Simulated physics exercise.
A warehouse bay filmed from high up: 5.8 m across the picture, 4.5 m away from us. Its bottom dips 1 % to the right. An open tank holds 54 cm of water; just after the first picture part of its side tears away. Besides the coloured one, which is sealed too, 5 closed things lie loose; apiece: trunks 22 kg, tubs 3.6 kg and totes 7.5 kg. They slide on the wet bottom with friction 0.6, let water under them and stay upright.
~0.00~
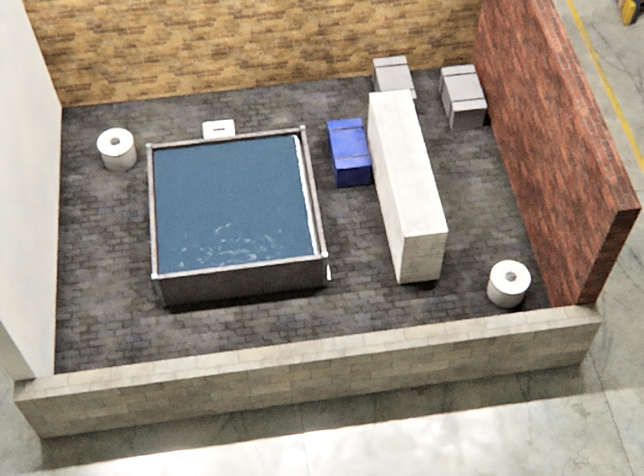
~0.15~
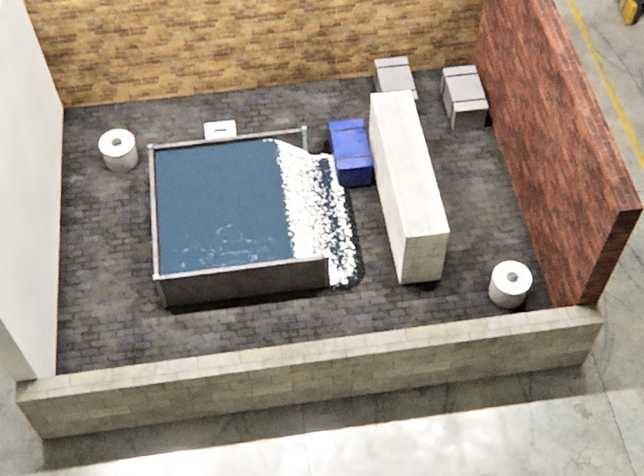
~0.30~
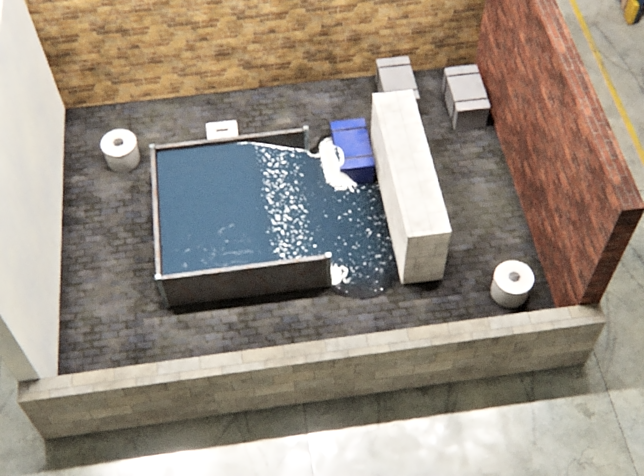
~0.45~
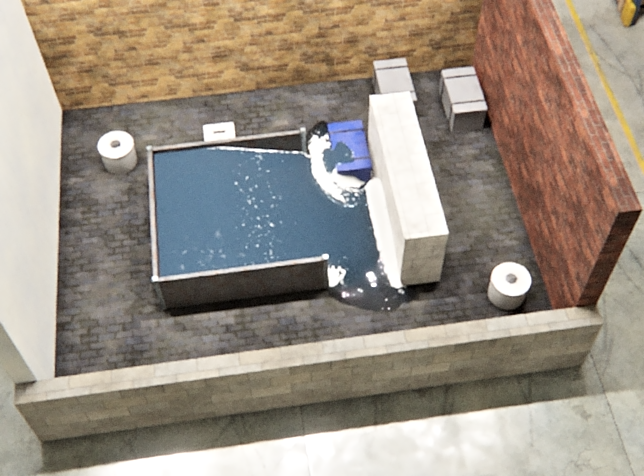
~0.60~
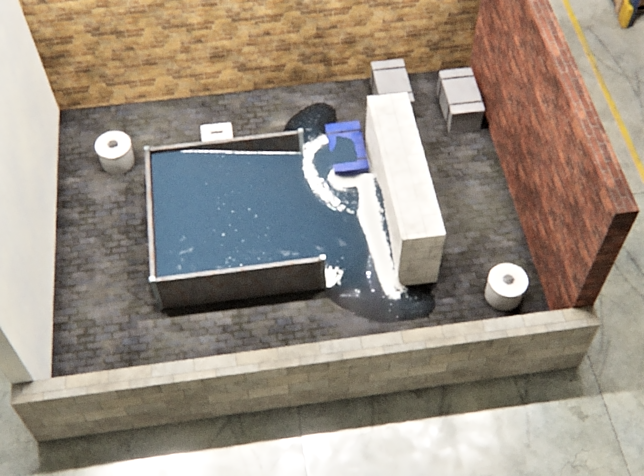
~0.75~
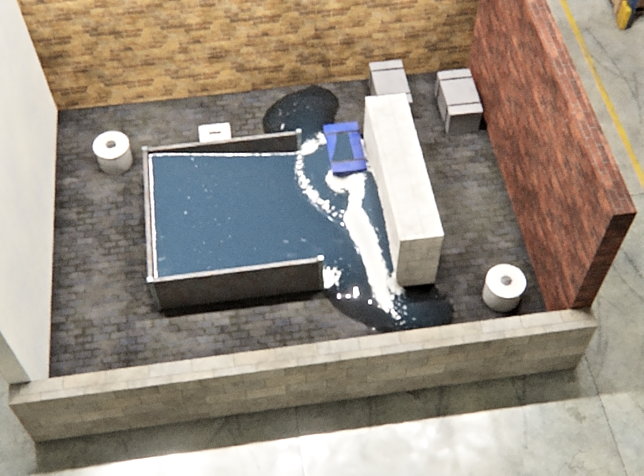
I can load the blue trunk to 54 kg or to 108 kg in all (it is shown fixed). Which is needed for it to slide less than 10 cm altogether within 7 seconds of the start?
Verdict: Neither load is enough.
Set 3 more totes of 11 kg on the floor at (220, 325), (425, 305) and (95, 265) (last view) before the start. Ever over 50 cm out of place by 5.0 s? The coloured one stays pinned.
In turn: Past it, more, less.
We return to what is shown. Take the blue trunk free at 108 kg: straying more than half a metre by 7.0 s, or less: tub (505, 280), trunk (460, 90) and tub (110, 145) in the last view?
In turn: Over, short of it, past it.
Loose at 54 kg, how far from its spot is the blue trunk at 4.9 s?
About 140 cm.
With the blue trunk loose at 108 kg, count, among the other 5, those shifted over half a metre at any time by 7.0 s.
That makes 3.
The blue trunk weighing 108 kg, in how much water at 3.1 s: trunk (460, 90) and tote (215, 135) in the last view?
About 5 and 4 cm.
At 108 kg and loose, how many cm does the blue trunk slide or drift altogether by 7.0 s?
Some 80 cm in all.
After 1.4 s the blue trunk would be 39 cm from its start with 54 kg and 31 cm from its start with 108 kg; 20 cm of water round it then.
After 3.1 s the blue trunk would be 120 cm from its start with 54 kg and 84 cm from its start with 108 kg; 8 cm of water round it then.
After 4.9 s the blue trunk would be 130 cm from its start with 54 kg and 84 cm from its start with 108 kg; 8 cm of water round it then.
After 7.0 s the blue trunk would be 124 cm from its start with 54 kg and 84 cm from its start with 108 kg; 10 cm of water round it then.
